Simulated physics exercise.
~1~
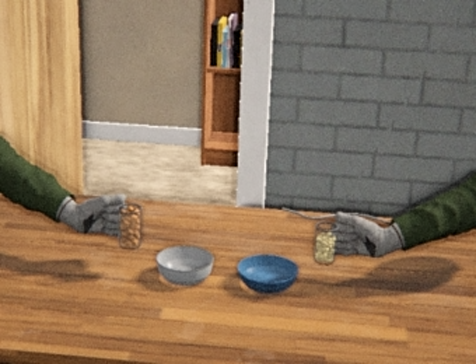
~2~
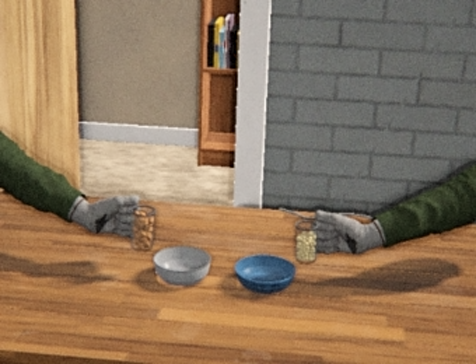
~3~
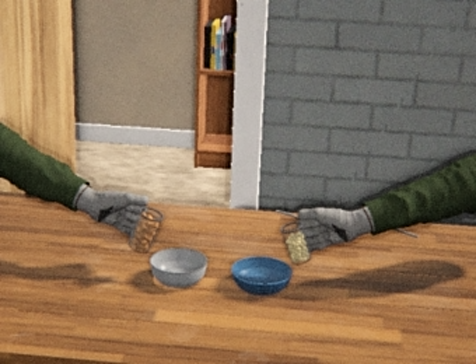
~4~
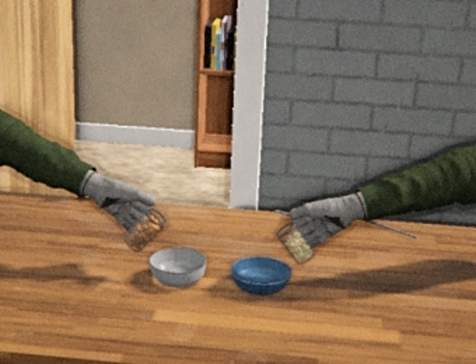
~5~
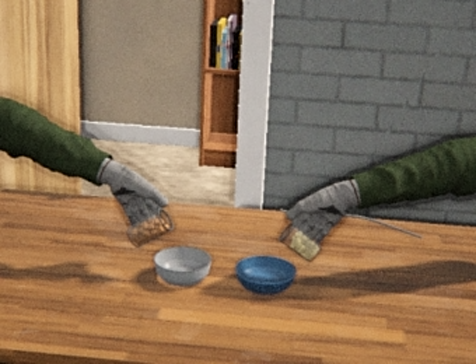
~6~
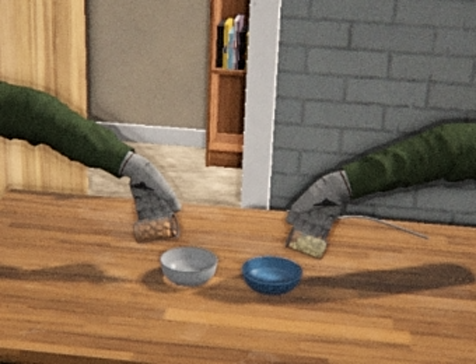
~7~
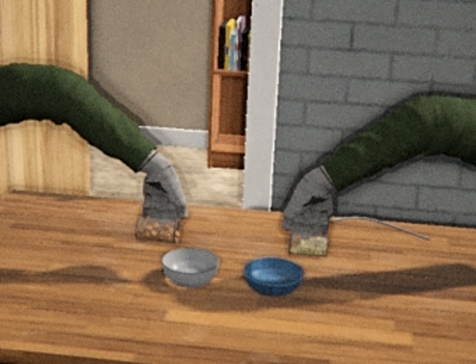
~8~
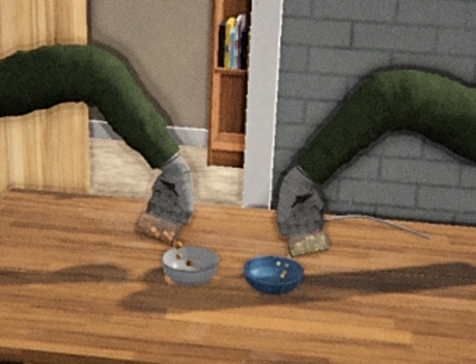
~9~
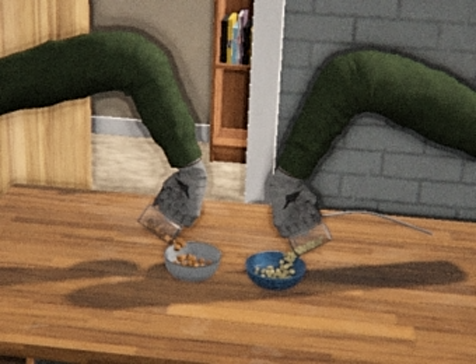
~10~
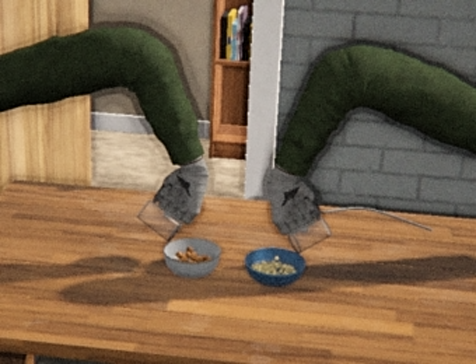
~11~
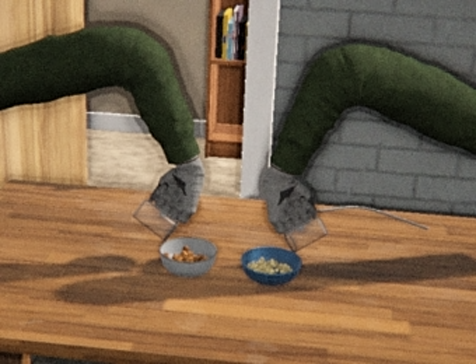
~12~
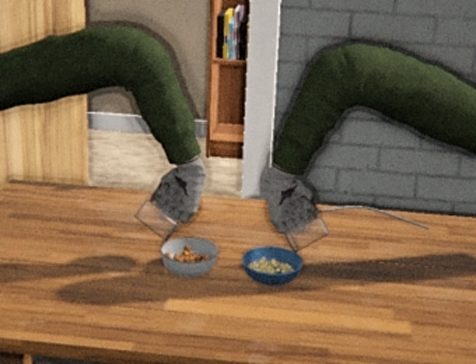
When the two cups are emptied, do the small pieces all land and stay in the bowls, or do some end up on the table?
They all land and stay in the bowls. The grey bowl on the left and the blue bowl on the right each catch everything poured from the cup above.
